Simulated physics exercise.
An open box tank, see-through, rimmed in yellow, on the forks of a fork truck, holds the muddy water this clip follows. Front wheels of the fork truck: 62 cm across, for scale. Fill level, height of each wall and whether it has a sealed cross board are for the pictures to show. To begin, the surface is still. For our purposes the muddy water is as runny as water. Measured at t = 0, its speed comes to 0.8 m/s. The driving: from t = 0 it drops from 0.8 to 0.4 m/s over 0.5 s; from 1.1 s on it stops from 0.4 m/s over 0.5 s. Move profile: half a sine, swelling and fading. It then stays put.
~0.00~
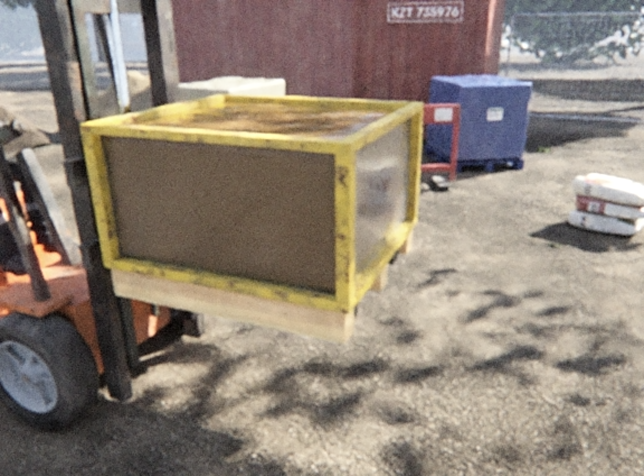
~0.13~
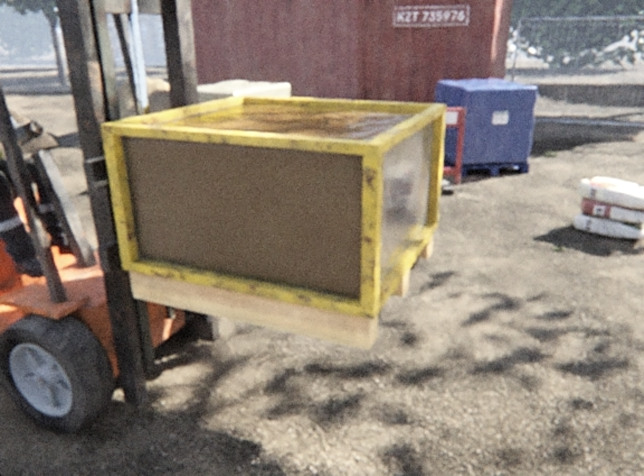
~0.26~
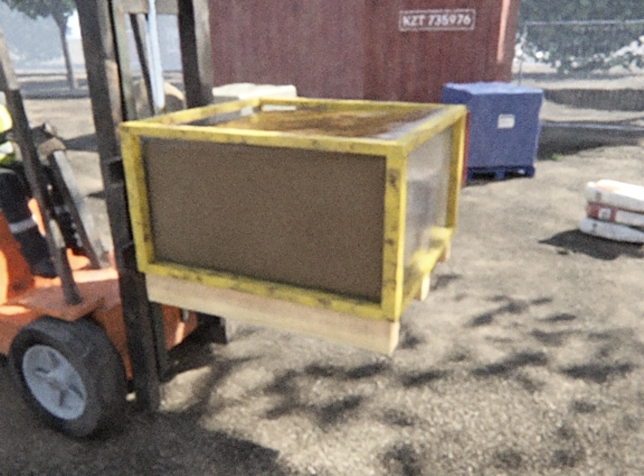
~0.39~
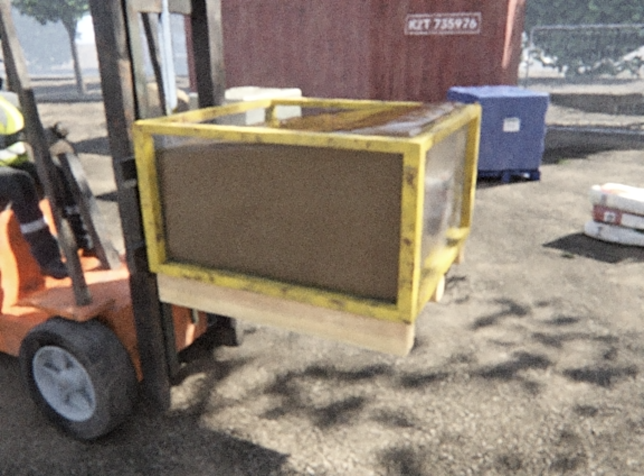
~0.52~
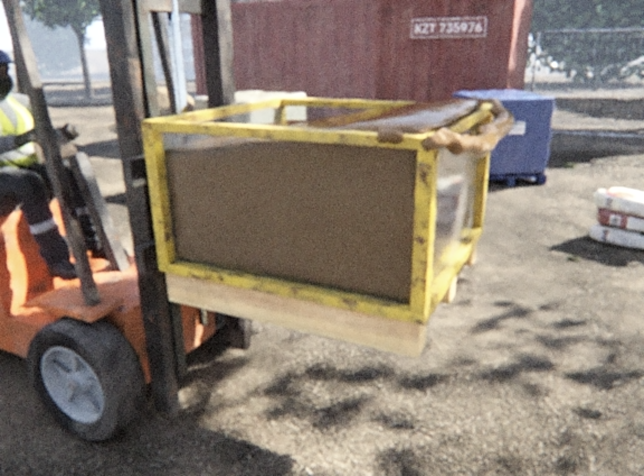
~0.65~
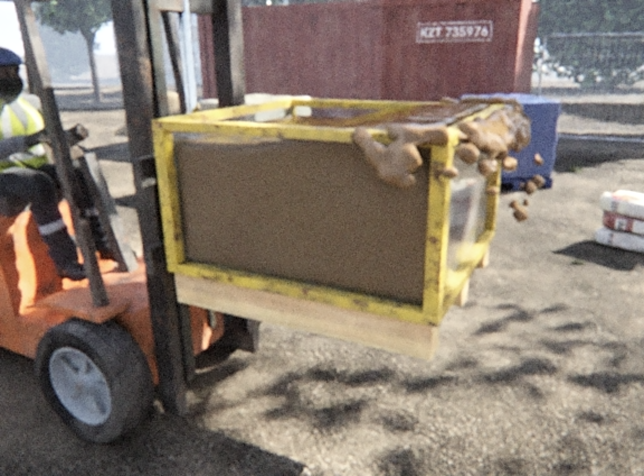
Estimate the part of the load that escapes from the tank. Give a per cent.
Roughly 6 per cent escapes.
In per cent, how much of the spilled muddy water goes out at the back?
Close to 20 per cent goes that way.
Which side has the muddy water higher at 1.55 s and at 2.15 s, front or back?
Earlier it favours the forward side, later the rear side.
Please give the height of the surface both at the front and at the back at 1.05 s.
Front: 48 cm; back: 58 cm.
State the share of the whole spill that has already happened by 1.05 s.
Close to 20 in a hundred.
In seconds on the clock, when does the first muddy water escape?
It happens at some 0.8 s.
By 1.05 s front 48 cm, middle 51 cm, back 58 cm above the floor; the loss stands at 1 per cent, over the front.
By 1.55 s front 63 cm, middle 50 cm, back 42 cm above the floor; the loss stands at 1 per cent, over the front, a little elsewhere.
By 2.15 s front 45 cm, middle 49 cm, back 60 cm above the floor; the loss stands at 4 per cent, over the front, a little elsewhere.
By 4.59 s the loss stands at 6 per cent, over the front, a little elsewhere, 29 of 477 litres.
